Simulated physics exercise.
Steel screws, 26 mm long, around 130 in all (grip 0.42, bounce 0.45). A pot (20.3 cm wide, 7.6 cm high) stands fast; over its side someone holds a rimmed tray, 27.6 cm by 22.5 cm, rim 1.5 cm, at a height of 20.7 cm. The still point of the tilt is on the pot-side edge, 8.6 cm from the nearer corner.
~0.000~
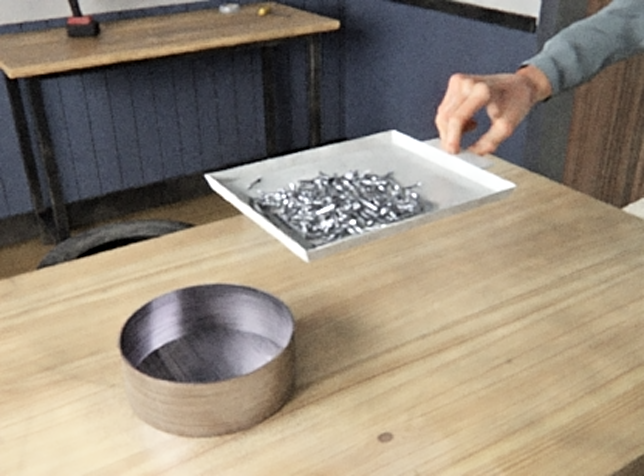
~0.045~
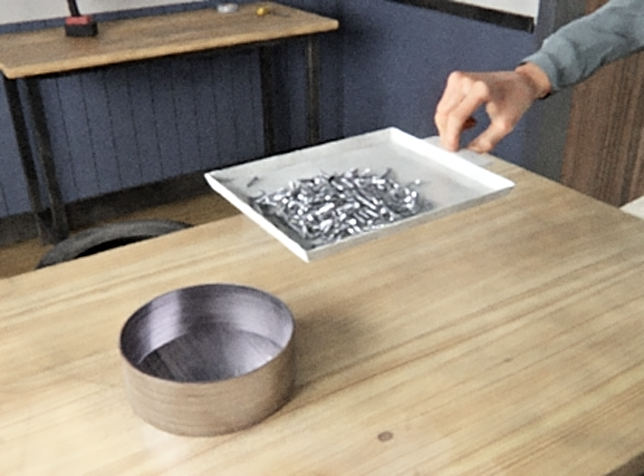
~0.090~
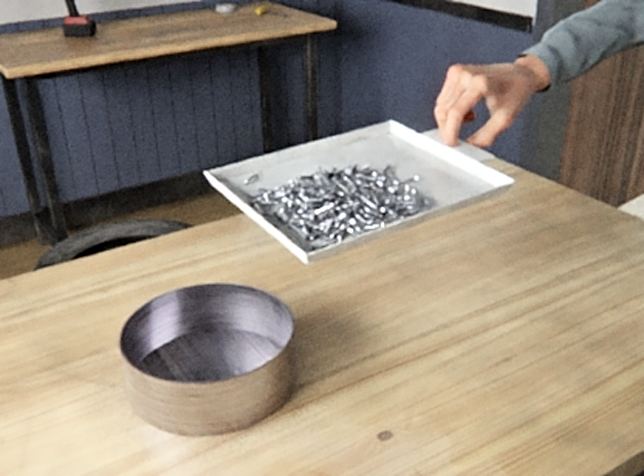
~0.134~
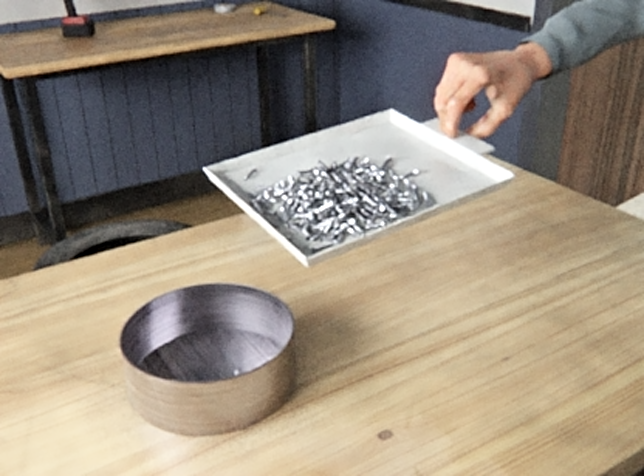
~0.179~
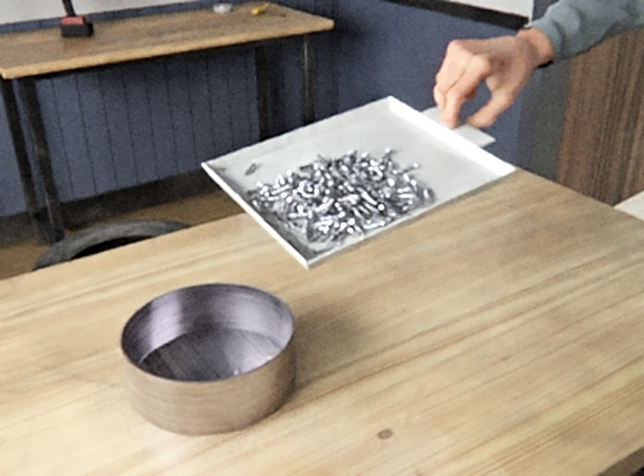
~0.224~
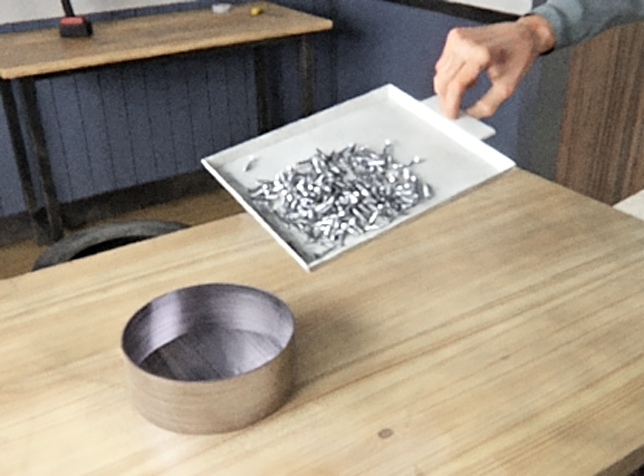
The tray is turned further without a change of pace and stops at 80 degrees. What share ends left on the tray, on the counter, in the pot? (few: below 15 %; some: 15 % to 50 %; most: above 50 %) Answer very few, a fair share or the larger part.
Tray very few, counter the larger part, pot very few.
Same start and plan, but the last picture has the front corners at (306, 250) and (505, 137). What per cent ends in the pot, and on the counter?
Pot 75, counter 25.
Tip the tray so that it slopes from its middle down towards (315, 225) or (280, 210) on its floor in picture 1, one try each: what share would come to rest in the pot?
Some 20 and 85 per cent.
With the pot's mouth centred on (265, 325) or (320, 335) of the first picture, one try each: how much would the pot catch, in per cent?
Some 55 and 100 per cent.
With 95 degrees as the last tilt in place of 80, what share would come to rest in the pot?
It would be near 0 per cent.
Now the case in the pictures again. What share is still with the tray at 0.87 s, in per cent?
About 75 per cent.
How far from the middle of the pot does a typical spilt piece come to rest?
Some 16 cm.
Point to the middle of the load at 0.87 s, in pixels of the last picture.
At about (322, 265).
After 0.61 s, tilt 46 degrees; the tray holds 100 %, the pot 0 %.
After 0.87 s, tilt 68 degrees; the tray holds 75 %, the pot 0 %.
After 1.23 s, tilt 80 degrees; the tray holds 0 %, the pot 0 %.
At rest (2.1 s), tray 0 %, counter 100 %, pot 0 %.
